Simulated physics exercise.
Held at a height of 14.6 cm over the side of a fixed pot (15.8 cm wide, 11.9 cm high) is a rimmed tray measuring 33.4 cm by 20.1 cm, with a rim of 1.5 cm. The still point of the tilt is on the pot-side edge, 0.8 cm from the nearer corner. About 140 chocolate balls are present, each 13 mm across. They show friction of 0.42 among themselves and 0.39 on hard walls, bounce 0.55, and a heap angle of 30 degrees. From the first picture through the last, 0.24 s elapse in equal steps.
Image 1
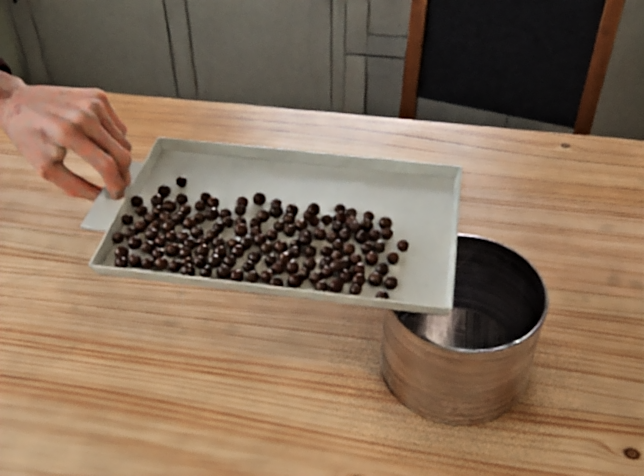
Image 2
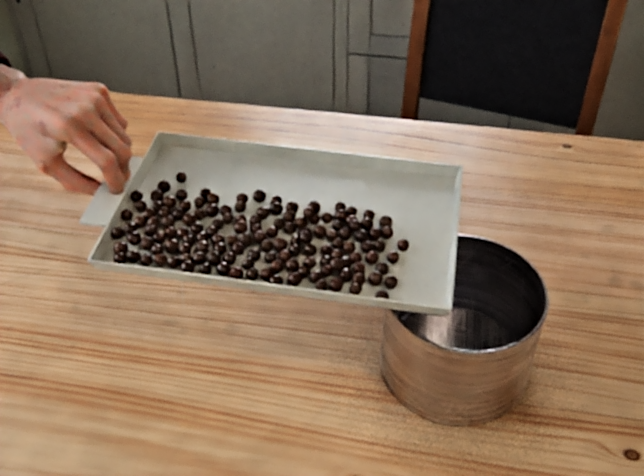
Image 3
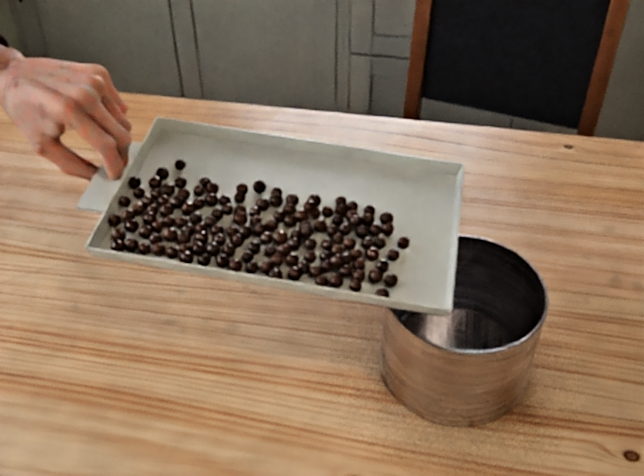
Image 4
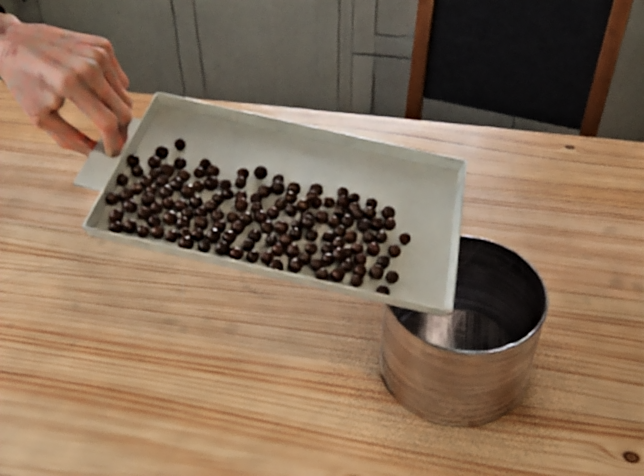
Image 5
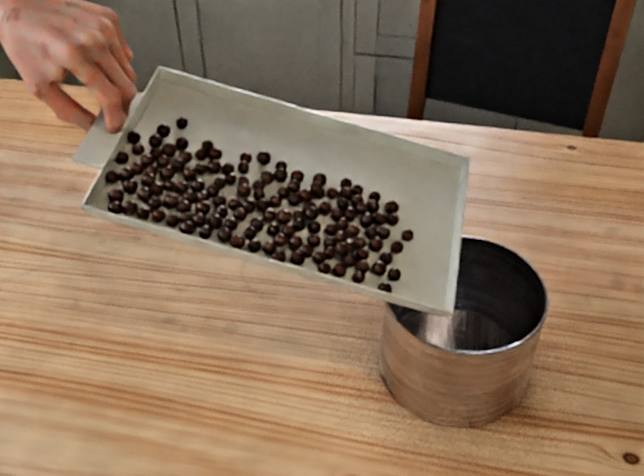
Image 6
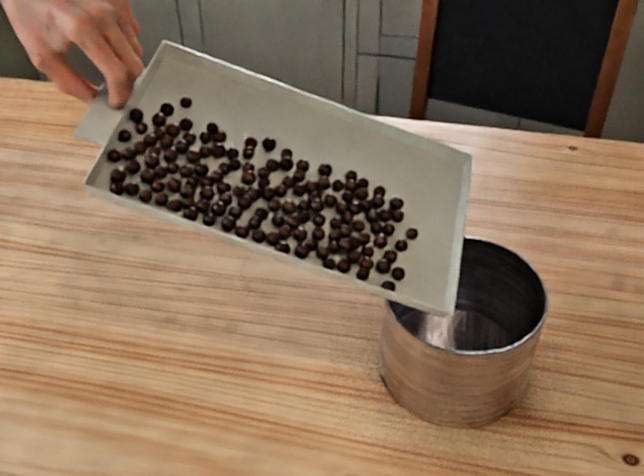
A hand lifting the left end of a pale rimmed tray of dark chocolate balls, steadily tilting it beside a metal pot.
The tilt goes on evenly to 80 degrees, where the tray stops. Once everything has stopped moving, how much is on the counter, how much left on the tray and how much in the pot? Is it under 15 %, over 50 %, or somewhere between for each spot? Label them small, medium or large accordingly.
Counter - medium, tray - small, pot - large.
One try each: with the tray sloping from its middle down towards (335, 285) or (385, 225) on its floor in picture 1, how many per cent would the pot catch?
I'd put it at roughly 10 per cent for the first tilt and roughly 65 per cent for the second.
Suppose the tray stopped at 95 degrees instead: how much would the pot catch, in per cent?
That would be around 65 percent.
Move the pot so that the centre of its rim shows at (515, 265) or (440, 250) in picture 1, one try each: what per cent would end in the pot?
Close to 40 in a hundred, then close to 5 in a hundred.
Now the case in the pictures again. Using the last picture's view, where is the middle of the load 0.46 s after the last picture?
I'd put it close to (469, 268).
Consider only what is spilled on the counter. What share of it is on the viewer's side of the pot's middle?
About 80 per cent.
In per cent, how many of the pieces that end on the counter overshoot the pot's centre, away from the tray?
Near 100 in a hundred.
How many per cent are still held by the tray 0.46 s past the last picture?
Some 75 per cent of the load.
Then, 0.28 s after the last picture, tilt 50 degrees; the tray holds 100 %, the pot 0 %.
Then, 0.46 s after the last picture, tilt 69 degrees; the tray holds 75 %, the pot 10 %.
Then, 0.77 s after the last picture, tilt 80 degrees; the tray holds 10 %, the pot 55 %.
In the end, counter 30 %, tray 5 %, pot 65 %.
